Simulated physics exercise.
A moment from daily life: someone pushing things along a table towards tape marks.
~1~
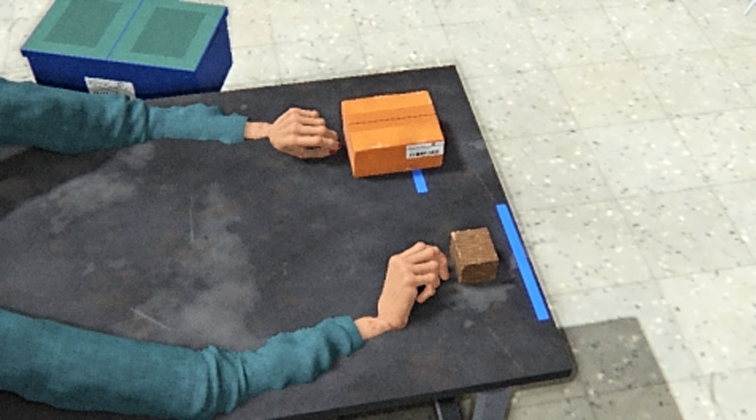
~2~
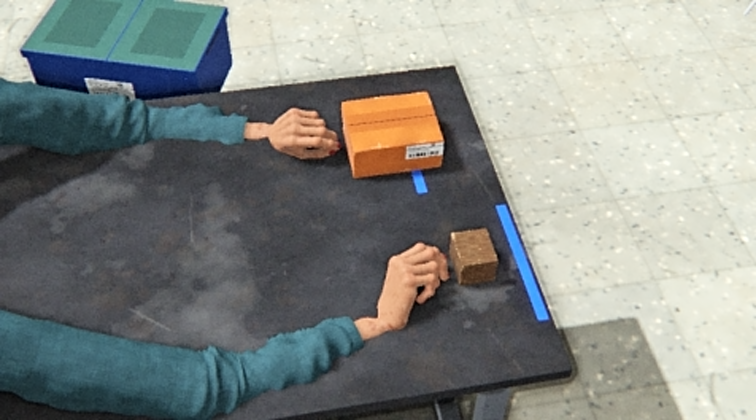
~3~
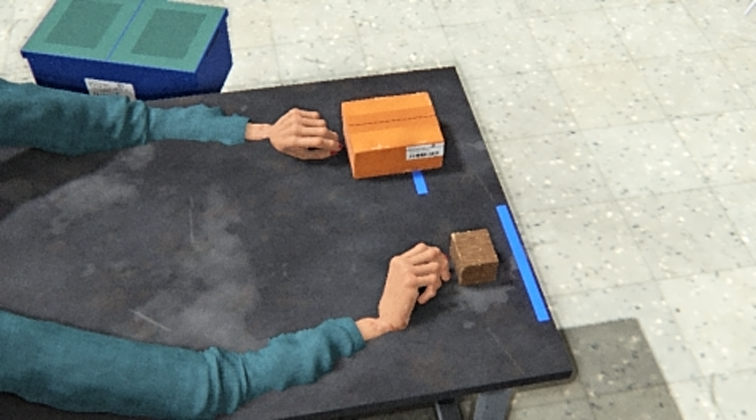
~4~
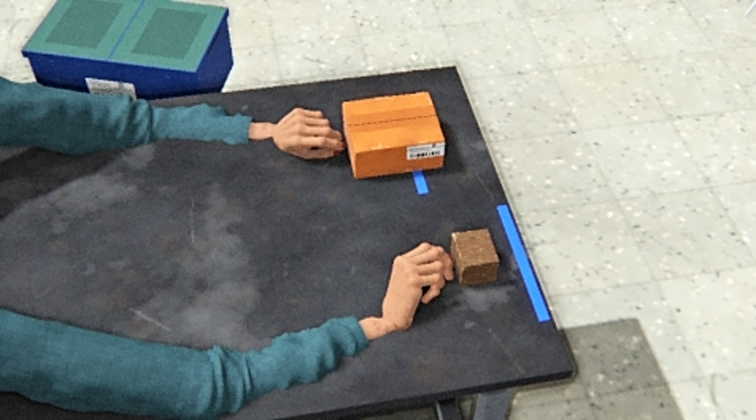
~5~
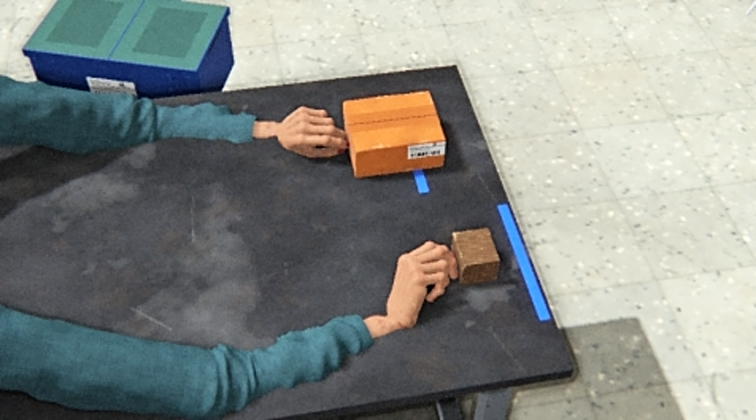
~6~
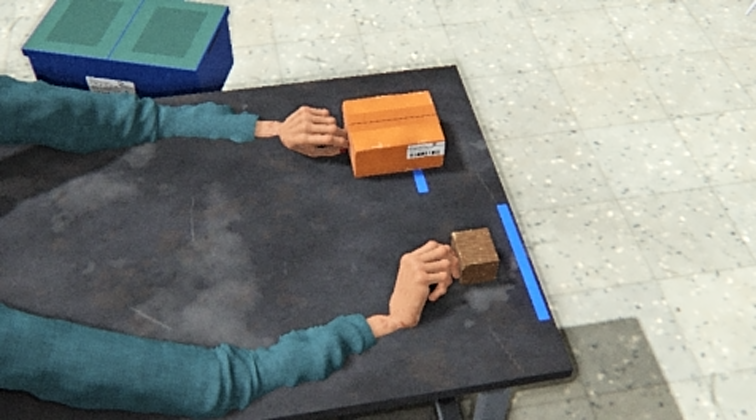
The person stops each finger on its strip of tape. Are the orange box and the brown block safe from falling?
I expect the orange box will be left on the table. I expect the brown block will come off the table.
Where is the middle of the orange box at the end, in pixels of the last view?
Around (458, 125).
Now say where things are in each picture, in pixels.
The first picture shows orange box (391, 133); brown block (473, 256).
The second picture shows brown block (473, 257).
The third picture shows orange box (391, 135).
The fourth picture shows brown block (474, 258).
The fifth picture shows orange box (393, 134).
The sixth picture shows orange box (392, 134); brown block (474, 257).
Then, 1.86 s later than the last frame, orange box shifted about its own width near (455, 126); brown block tilted by 53° near (549, 254).
Then, 2.16 s later than the last frame, orange box shifted about its own width near (458, 125); brown block dropping.
When it is over, the orange box remains on top, near (458, 125); the brown block falls off the table.
